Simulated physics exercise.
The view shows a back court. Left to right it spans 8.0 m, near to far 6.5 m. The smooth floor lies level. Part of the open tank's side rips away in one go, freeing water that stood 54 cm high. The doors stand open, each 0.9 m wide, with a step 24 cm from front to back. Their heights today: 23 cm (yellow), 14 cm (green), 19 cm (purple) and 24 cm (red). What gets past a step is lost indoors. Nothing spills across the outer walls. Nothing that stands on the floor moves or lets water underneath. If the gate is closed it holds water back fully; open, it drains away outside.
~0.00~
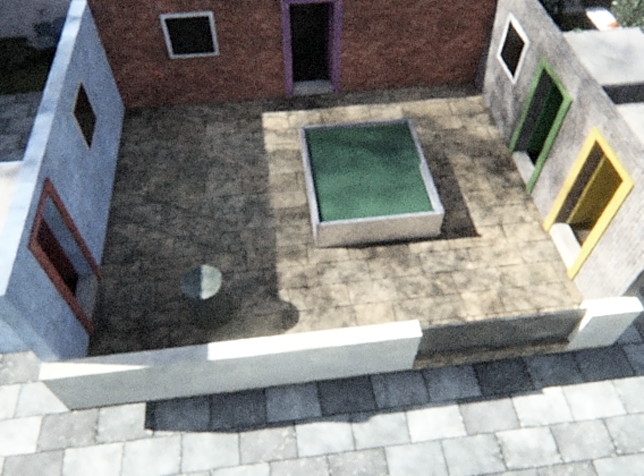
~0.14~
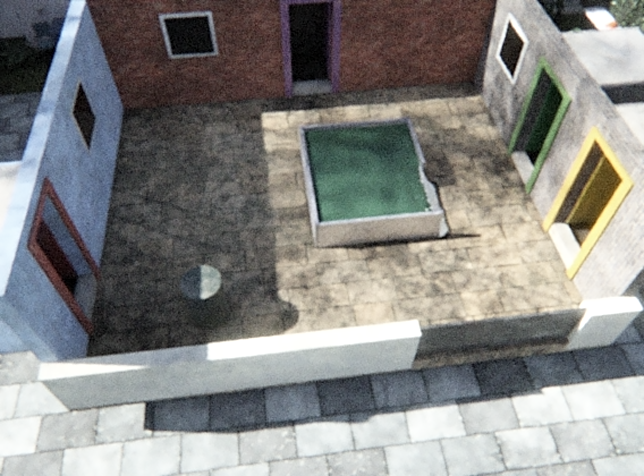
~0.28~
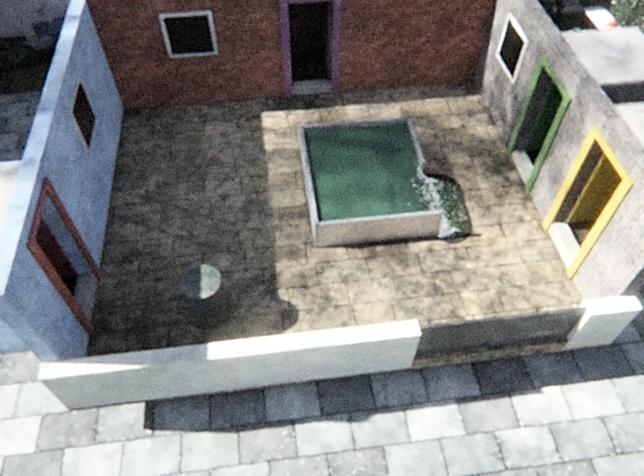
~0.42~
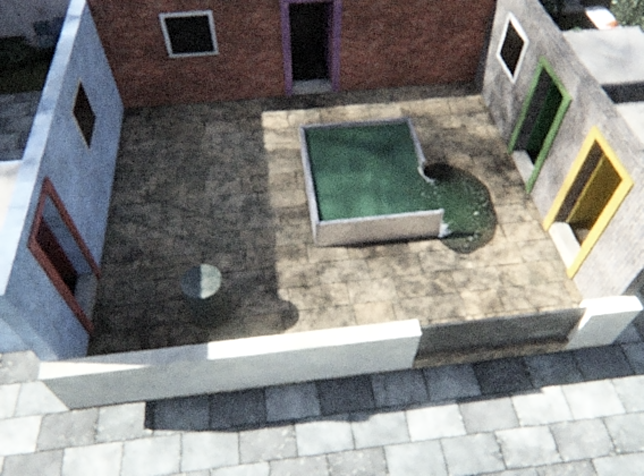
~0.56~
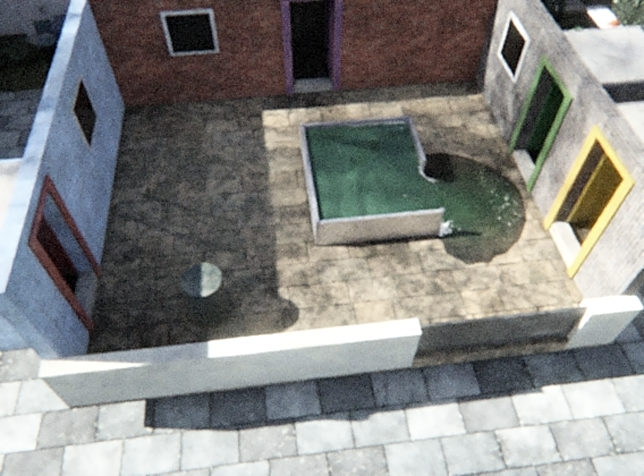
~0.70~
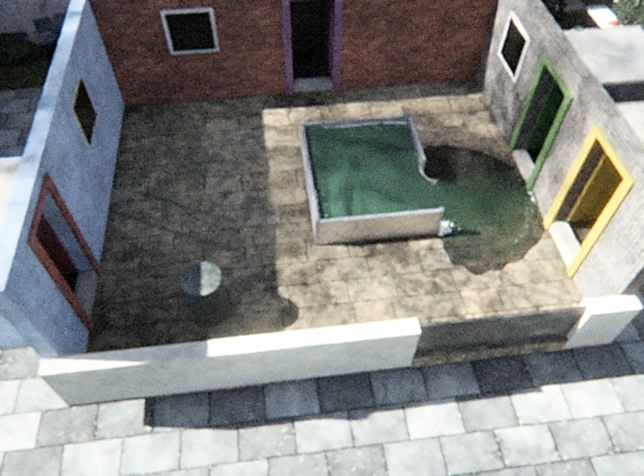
An open tank of green water stood in a walled courtyard until part of its right side broke away, and water poured through the gap and spread across the paving toward the green and yellow doors.
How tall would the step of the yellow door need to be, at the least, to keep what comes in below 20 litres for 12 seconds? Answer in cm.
About 21 cm.
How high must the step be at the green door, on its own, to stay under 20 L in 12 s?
About 22 cm at green.
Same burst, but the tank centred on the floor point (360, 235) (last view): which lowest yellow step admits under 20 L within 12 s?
Then roughly 26 cm.
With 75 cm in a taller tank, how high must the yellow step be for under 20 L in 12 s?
About 30 cm.
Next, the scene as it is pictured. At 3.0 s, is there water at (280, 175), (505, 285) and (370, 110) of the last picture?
In that order: Still dry, under water, dry.
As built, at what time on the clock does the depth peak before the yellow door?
At about 2.0 s.
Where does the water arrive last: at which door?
It is the red one.
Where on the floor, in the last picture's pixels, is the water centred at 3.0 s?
Near (430, 203).
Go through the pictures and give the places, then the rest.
The first picture shows still water, 54 cm deep, in the open tank at (367, 170); the yellow door at (581, 214) is dry.
In the second picture, the gap is at (427, 201), the front 0.3 m out at (438, 200); the back of the open tank holds 54 cm.
In the third picture, water pours out at (426, 202) and has run 0.7 m, to (466, 216); about 9 cm deep outside, 54 cm at the back.
In the fourth picture, the front is at (487, 195), 1.3 m from the gap at (426, 202); 2.0 m2 of floor is wet, 54 cm left at the back.
In the fifth picture, the front is at (518, 198), 1.8 m from the gap at (427, 201); 3.2 m2 of floor is wet, 54 cm left at the back.
In the sixth picture, the gap is at (427, 200), the front 2.1 m out at (543, 218); the back of the open tank holds 53 cm; the yellow door at (580, 212), 2.5 m from the gap, is still 0.5 m from the nearest water.
After 1.4 s water covers 15 % of the floor, deepest (33 cm) near (534, 206); 22 cm at the yellow door, 0 litres in over its 23 cm step.
After 3.0 s water covers 25 % of the floor, deepest (34 cm) near (587, 314); 22 cm at the yellow door, 9 litres in over its 23 cm step.
After 12.0 s water covers 95 % of the floor, deepest (10 cm) near (121, 132); 7 cm at the yellow door, 10 litres in over its 23 cm step.
At the yellow door as built, the water arrived by 0.9 s and peaked near 27 cm at 2.0 s.
With a step of 19 cm, 32 litres would have come in within the 12 s; with 25.5 cm, 4 litres. So under 20 litres takes about 21 cm.
